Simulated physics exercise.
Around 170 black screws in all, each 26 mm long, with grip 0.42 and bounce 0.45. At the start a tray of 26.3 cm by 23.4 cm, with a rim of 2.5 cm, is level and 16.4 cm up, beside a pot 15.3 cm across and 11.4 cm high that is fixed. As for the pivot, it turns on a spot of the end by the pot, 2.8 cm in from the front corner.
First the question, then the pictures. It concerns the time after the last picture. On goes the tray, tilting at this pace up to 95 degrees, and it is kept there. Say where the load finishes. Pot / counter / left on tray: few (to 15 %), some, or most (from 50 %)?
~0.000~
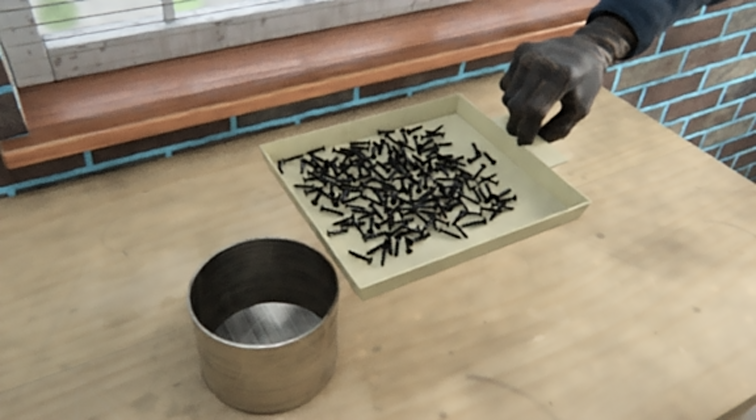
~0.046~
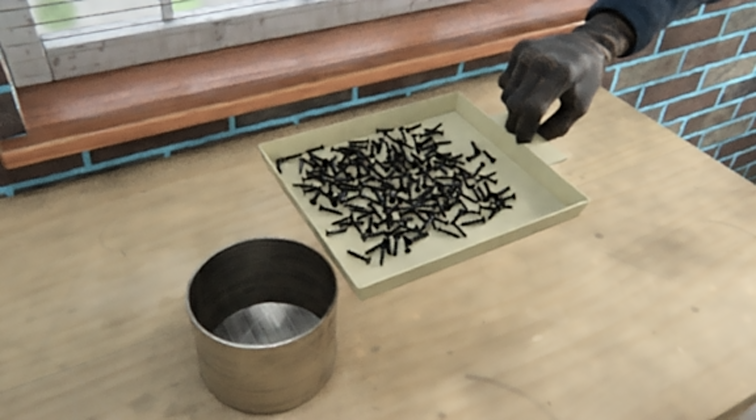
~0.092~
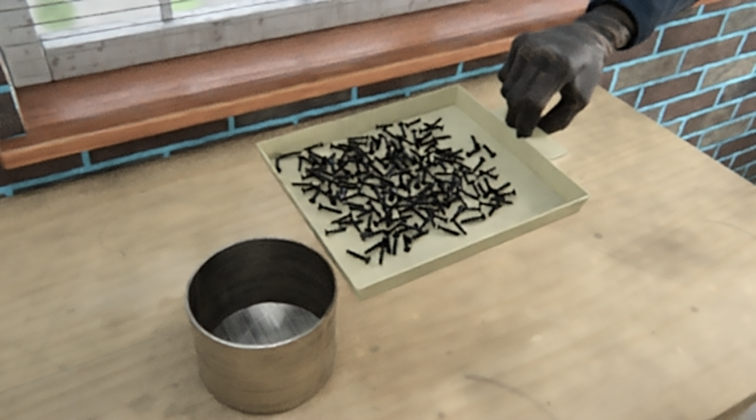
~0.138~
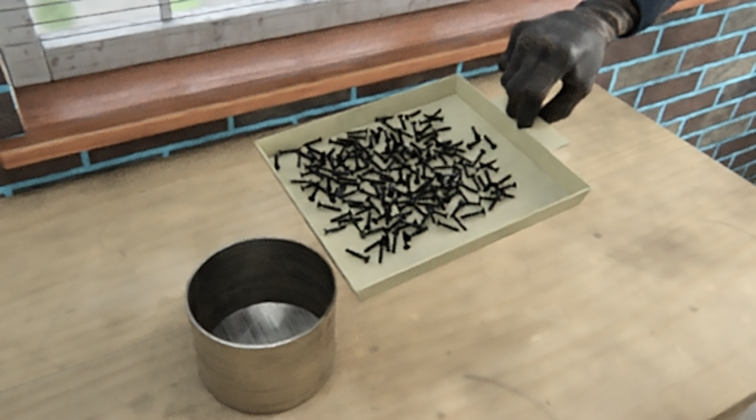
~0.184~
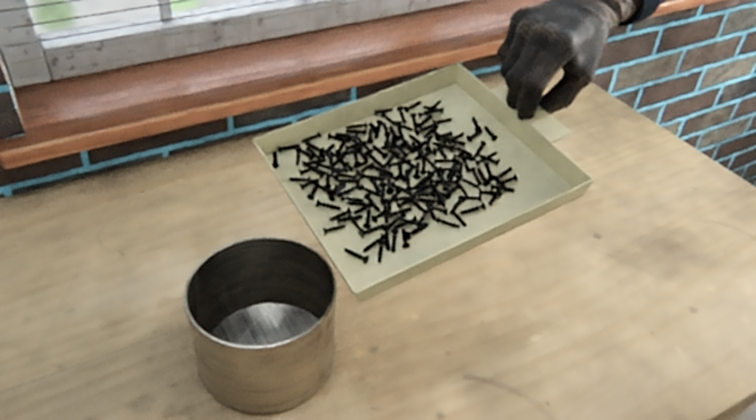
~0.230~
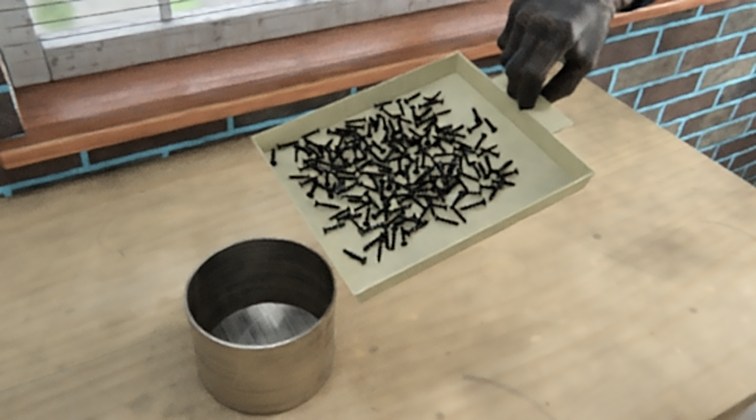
Pot = some, counter = most, tray = few.
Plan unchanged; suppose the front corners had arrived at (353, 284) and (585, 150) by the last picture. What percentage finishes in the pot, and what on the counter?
Final per cent - pot 50, counter 50.
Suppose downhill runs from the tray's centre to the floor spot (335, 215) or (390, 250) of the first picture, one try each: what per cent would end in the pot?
Roughly 60 per cent on the first try and 0 per cent on the second.
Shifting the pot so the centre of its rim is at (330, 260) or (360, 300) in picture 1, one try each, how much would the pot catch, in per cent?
In order, about 0 and about 25 per cent.
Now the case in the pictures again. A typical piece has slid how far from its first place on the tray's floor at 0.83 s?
It has moved some 10 cm from its start.
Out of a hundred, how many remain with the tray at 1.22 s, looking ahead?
Around 80 percent of it.
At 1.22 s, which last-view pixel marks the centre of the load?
I reckon close to (310, 252).
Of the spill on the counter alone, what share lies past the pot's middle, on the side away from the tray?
Some 50 per cent.
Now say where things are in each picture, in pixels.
Tray tilt 0 degrees, front corners at (363, 282) and (584, 200); middle of the pieces at (403, 183); pot at (264, 287), in the first frame.
Tray tilt 1 degrees, front corners at (362, 282) and (583, 198); middle of the pieces at (401, 182), in the second frame.
Tray tilt 2 degrees, front corners at (360, 283) and (584, 193); middle of the pieces at (401, 179), in the third frame.
Tray tilt 5 degrees, front corners at (359, 284) and (585, 186), lowest corner left front; middle of the pieces at (401, 174), in the fourth frame.
Tray tilt 8 degrees, front corners at (358, 285) and (586, 178), lowest corner left front; middle of the pieces at (400, 169), in the fifth frame.
Tray tilt 11 degrees, front corners at (357, 287) and (588, 171), lowest corner left front; middle of the pieces at (400, 164); pot at (261, 288). Its pace works out near 65 degrees a second, in the sixth frame.
After 0.83 s, tilt 51 degrees; the tray holds 100 %, the pot 0 %.
After 1.22 s, tilt 77 degrees; the tray holds 80 %, the pot 5 %.
After 1.71 s, tilt 95 degrees; the tray holds 0 %, the pot 40 %.
By 2.8 s all is still; pot 40 %, counter 60 %, tray 0 %.
